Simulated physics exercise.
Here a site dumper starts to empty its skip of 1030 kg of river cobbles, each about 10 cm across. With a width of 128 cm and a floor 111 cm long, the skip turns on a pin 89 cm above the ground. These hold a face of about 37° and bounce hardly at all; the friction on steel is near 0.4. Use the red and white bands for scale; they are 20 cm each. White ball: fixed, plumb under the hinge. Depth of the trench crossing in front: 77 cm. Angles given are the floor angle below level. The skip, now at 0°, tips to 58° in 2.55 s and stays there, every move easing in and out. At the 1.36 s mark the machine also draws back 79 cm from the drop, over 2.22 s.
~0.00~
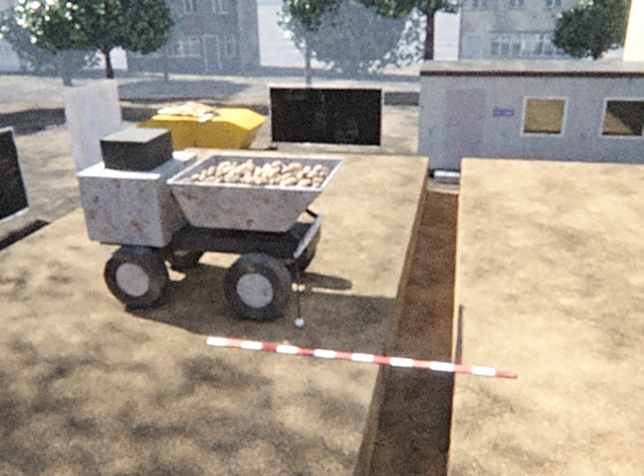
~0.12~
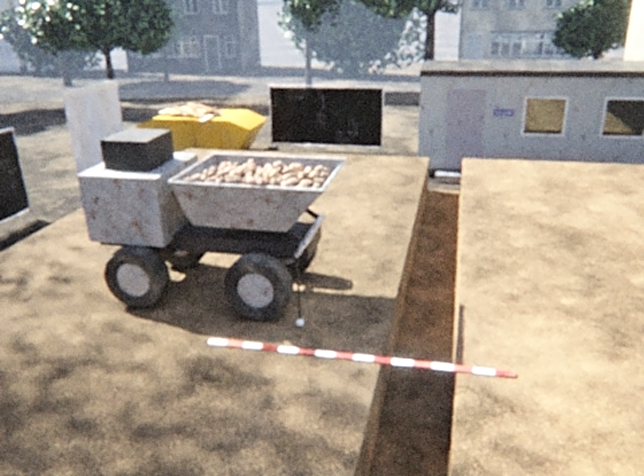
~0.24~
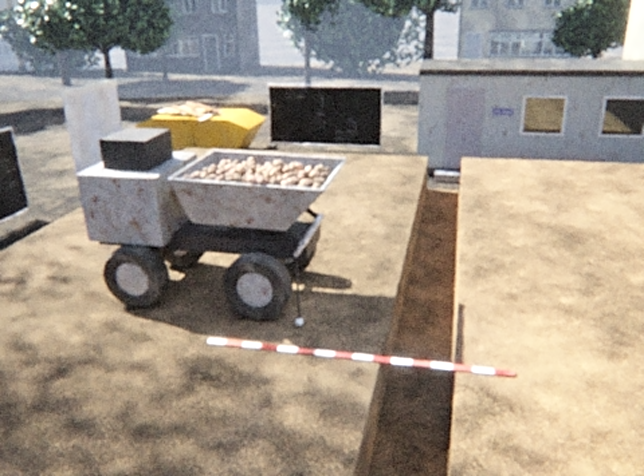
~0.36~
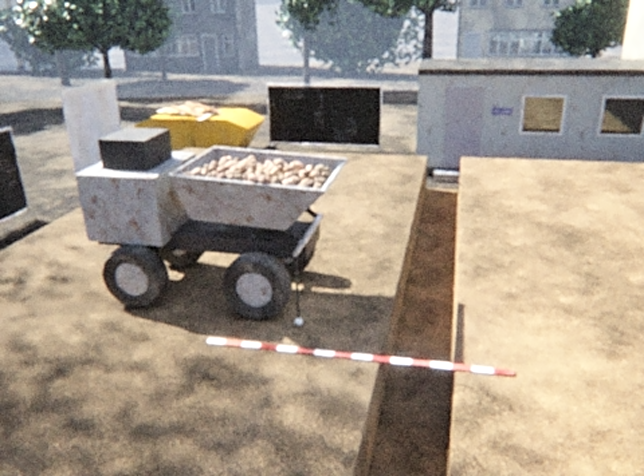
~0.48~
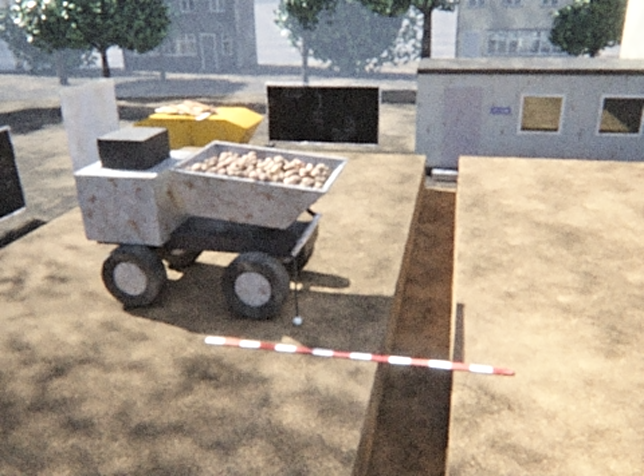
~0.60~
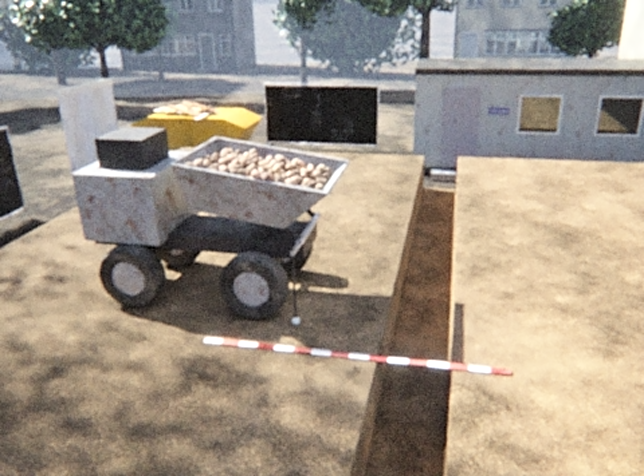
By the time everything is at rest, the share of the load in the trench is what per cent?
Roughly 15 %.
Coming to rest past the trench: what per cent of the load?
0%, roughly.
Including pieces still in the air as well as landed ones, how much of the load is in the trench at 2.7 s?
Around 5 per cent of it.
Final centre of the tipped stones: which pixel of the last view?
Roughly at pixel (346, 296).
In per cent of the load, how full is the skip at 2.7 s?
Held: Approx. 70 %.
After 1.9 s the floor is at 49°; 99 % in the skip, 1 % short of the trench; the foremost stones are at (353, 221).
After 2.7 s the floor is at 58°; 70 % in the skip, 25 % short of the trench, 5 % in the trench; the foremost stones are at (418, 366).
After 4.0 s the floor is at 58°; 37 % in the skip, 48 % short of the trench, 15 % in the trench; the foremost stones are at (462, 357).
After 7.0 s the floor is at 58°; 16 % in the skip, 68 % short of the trench, 15 % in the trench; the foremost stones are at (464, 357).
